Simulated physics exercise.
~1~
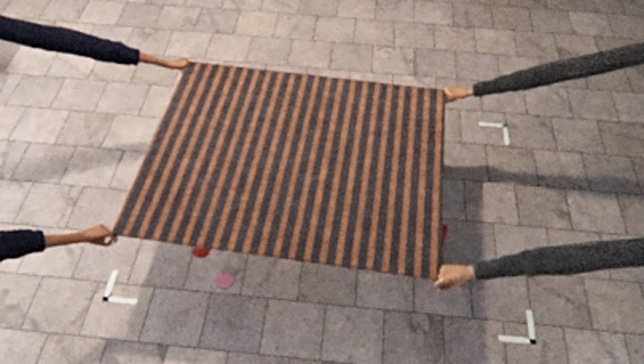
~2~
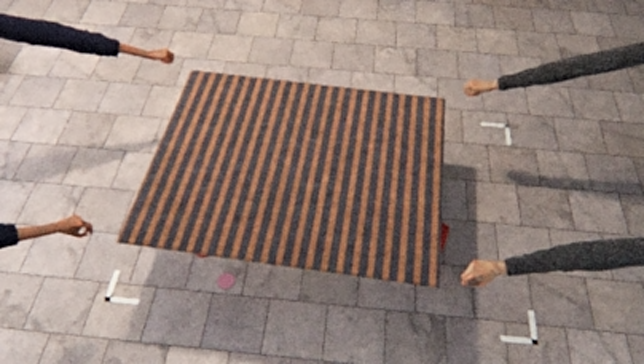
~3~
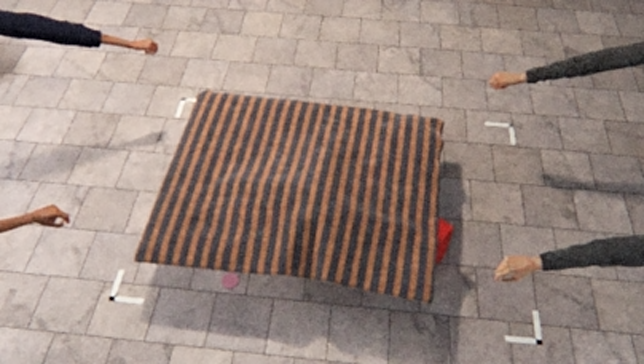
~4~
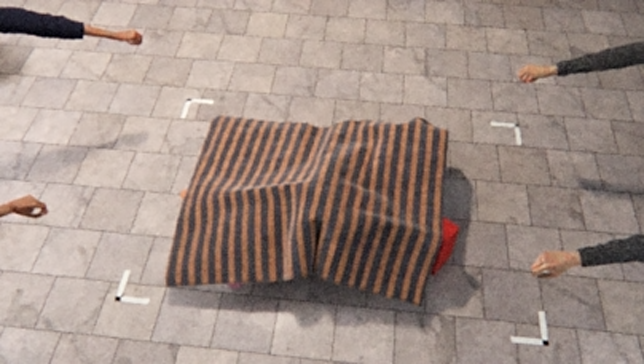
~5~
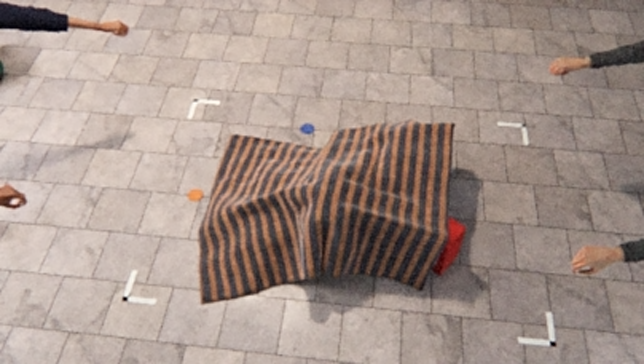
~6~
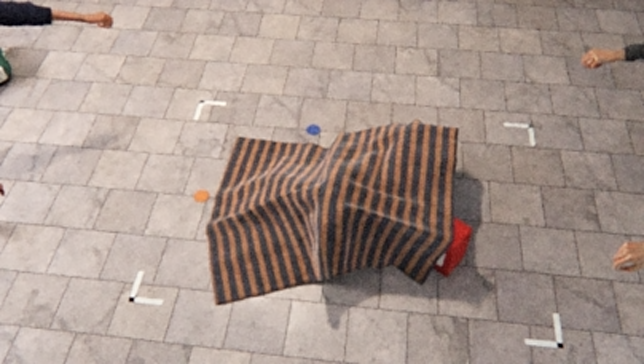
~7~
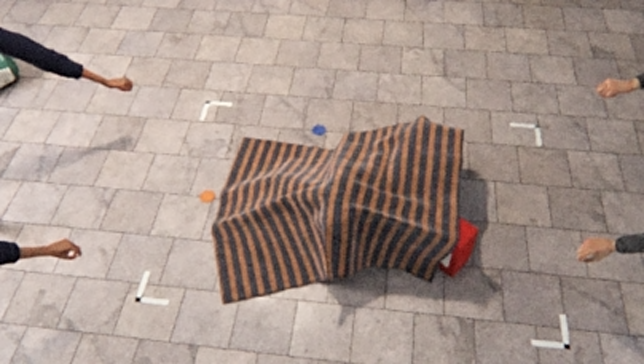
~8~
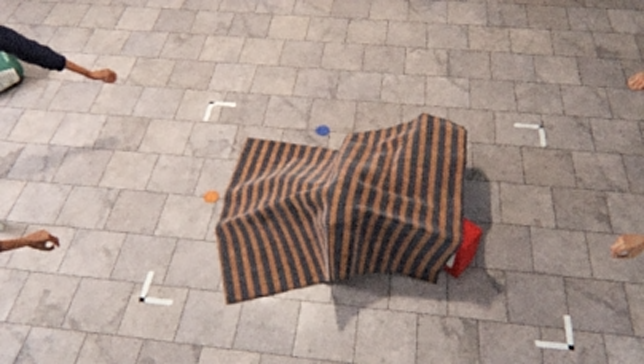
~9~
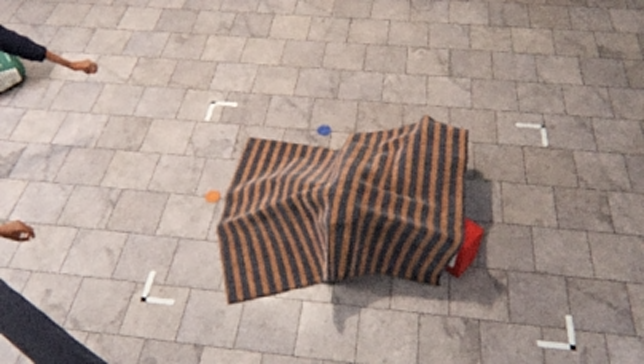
Four hands releasing a striped blanket that drops and crumples over a red object, leaving blue and orange discs uncovered beside it.
